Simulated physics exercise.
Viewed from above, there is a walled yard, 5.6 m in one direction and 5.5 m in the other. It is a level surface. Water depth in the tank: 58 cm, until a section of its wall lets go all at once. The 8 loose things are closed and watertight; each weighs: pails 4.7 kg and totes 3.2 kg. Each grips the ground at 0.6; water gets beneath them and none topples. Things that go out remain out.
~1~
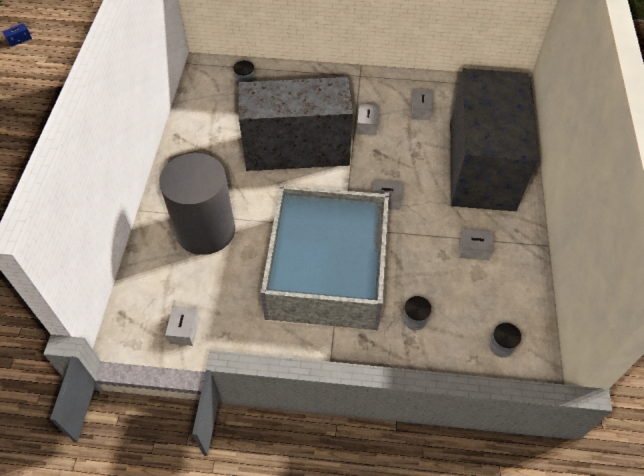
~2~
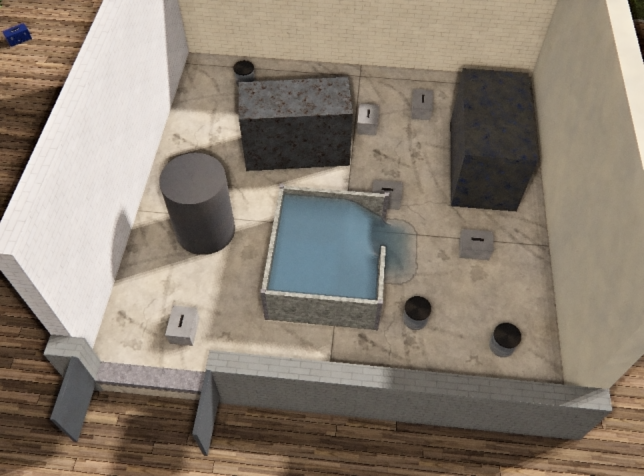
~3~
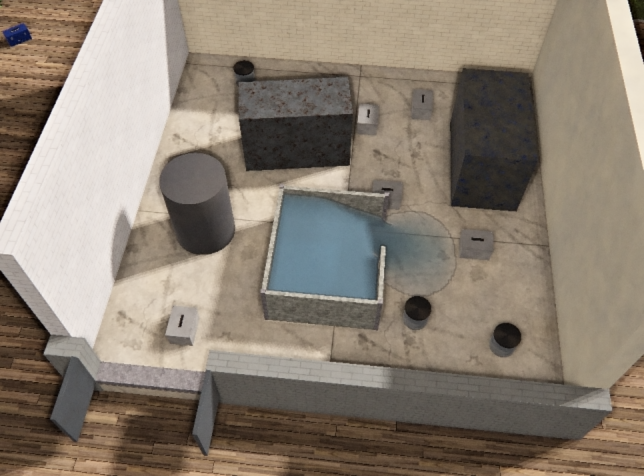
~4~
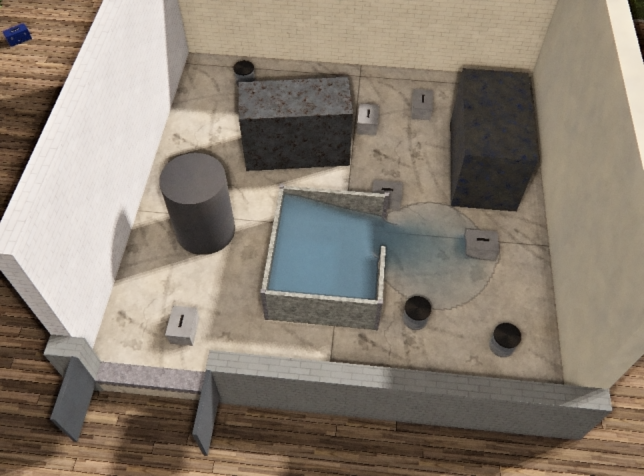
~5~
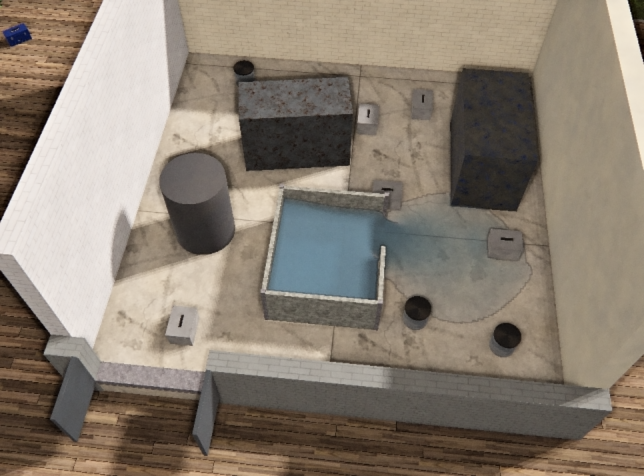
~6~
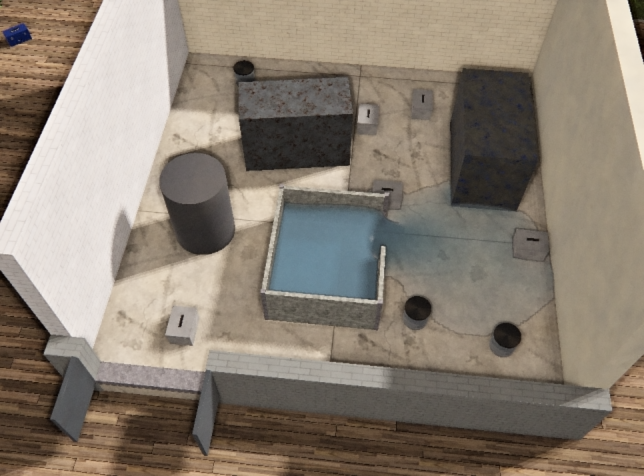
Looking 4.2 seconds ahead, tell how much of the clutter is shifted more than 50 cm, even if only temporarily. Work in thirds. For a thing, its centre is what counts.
The share is between one third and two thirds.
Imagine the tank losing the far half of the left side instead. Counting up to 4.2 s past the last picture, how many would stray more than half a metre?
Then 2 of them would.
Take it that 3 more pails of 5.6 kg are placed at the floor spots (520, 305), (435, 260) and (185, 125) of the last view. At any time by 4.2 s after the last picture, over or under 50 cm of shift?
In turn: More, more, short of it.
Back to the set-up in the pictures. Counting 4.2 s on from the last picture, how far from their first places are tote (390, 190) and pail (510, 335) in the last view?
The first is off by 0 cm, the second by 300 cm.
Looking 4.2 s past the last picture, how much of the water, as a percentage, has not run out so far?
About 100 in a hundred parts of the water.
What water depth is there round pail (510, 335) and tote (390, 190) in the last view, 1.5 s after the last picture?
Close to 6 and 1 centimetres.
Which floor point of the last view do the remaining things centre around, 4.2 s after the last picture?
The average lands around (315, 215).
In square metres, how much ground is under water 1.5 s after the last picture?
At that time the wet patch spans about 11.0 m2.
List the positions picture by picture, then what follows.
The first frame shows a tote at (478, 240) rests on the ground; a pail at (418, 308) rests on the ground; 1.9 m2 under water; 0 of 8 have shifted.
The second frame shows a tote at (478, 240) rests on the ground; a pail at (418, 308) rests on the ground; water covers 2.3 m2; 0 of 8 have shifted.
The third frame shows a tote at (478, 240) rests on the ground; a pail at (418, 308) rests on the ground; 3.0 m2 under water; 0 of 8 have shifted.
The fourth frame shows a tote at (483, 240), on the bottom, 6 cm from its start; a pail at (418, 308) rests on the ground; 3.7 m2 under water; 1 of 8 have shifted.
The fifth frame shows a tote at (507, 239) rests on the ground, 37 cm from its start; a pail at (418, 308) rests on the ground; water covers 4.6 m2; 1 of 8 have shifted.
The sixth frame shows a tote at (533, 240), on the bottom, 71 cm from its start; a pail at (418, 308), on the bottom; 5.5 m2 under water; 1 of 8 have shifted.
Then, 0.4 s after the last picture 1 of 8 are over 50 cm from their spots; 1 afloat.
Then, 1.5 s after the last picture 1 of 8 are over 50 cm from their spots; 1 afloat.
Then, 2.8 s after the last picture 3 of 8 are over 50 cm from their spots; 2 afloat.
Then, 4.2 s after the last picture 4 of 8 are over 50 cm from their spots, and 4 have been at some point; 3 afloat.
